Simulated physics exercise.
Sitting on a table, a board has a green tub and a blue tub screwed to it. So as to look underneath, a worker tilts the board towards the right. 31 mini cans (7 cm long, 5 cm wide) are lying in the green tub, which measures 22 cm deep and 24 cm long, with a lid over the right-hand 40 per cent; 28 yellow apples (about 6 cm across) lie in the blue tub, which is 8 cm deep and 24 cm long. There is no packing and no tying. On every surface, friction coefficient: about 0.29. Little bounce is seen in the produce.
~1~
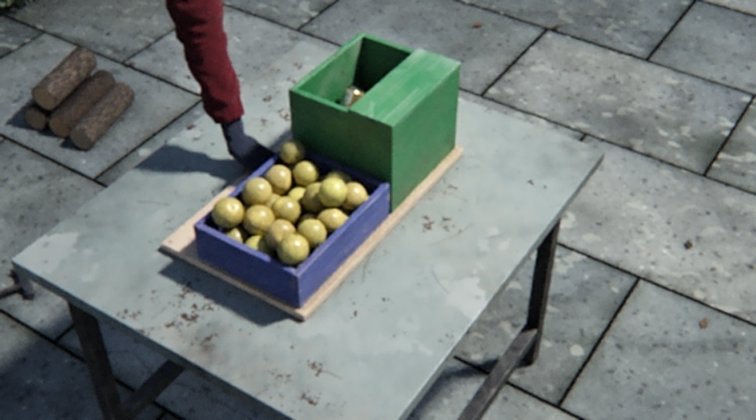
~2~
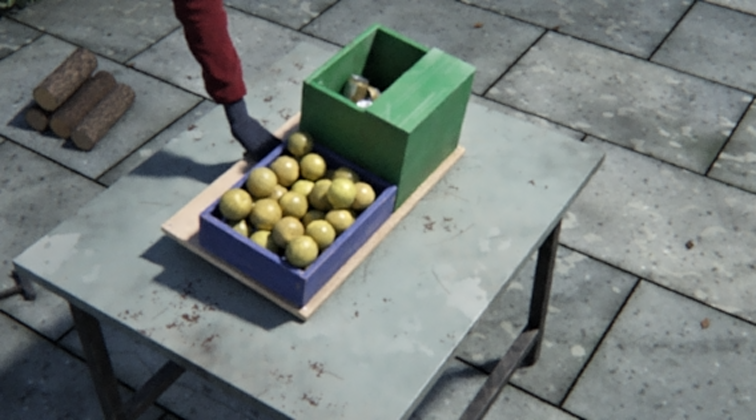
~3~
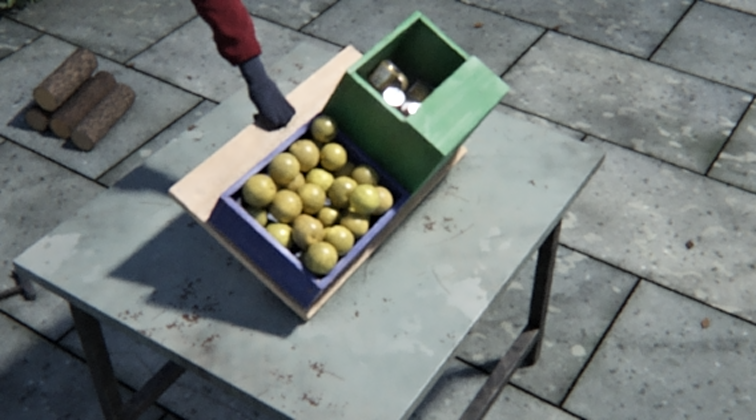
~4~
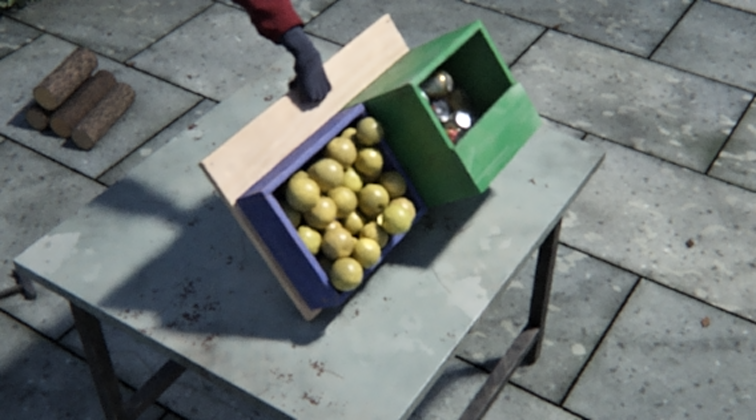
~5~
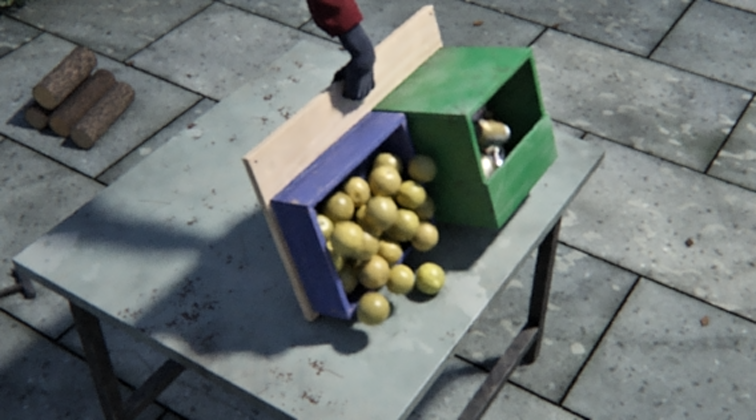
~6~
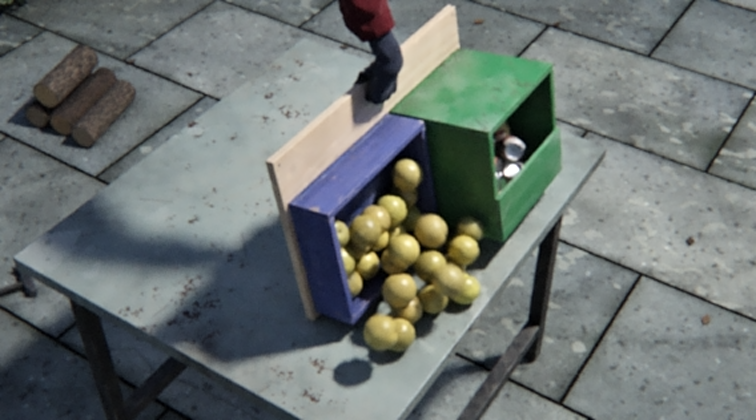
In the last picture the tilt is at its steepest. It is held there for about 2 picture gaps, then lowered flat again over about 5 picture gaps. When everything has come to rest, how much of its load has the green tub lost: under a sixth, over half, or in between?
I reckon it keeps more than five sixths of its pieces.
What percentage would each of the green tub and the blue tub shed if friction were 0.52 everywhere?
Green tub 10, blue tub 80 per cent.
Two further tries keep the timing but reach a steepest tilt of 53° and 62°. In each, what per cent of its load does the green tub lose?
It'd be 0 per cent the first time and 0 per cent the second time.
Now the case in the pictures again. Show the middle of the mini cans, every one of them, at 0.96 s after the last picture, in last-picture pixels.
Pixel (381, 134), give or take.
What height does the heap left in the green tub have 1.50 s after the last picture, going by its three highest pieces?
I'd say near 15 cm.
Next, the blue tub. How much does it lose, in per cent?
I'd put the blue tub at some 70 per cent.
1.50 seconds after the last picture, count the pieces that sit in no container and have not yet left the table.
Around 8 of them.
Then, 0.24 s after the last picture, tilt 80°; the green tub is down by 1 of 31 and the blue tub is down by 17 of 28.
Then, 0.54 s after the last picture, tilt 52°; the green tub is down by 1 of 31 and the blue tub is down by 19 of 28.
Then, 0.96 s after the last picture, tilt 0°; the green tub is down by 1 of 31 and the blue tub is down by 19 of 28.
Final count (1.50 s after the last picture), the green tub is down by 1 of 31 and the blue tub is down by 19 of 28. Asked share, 1 of 31, 3 per cent.
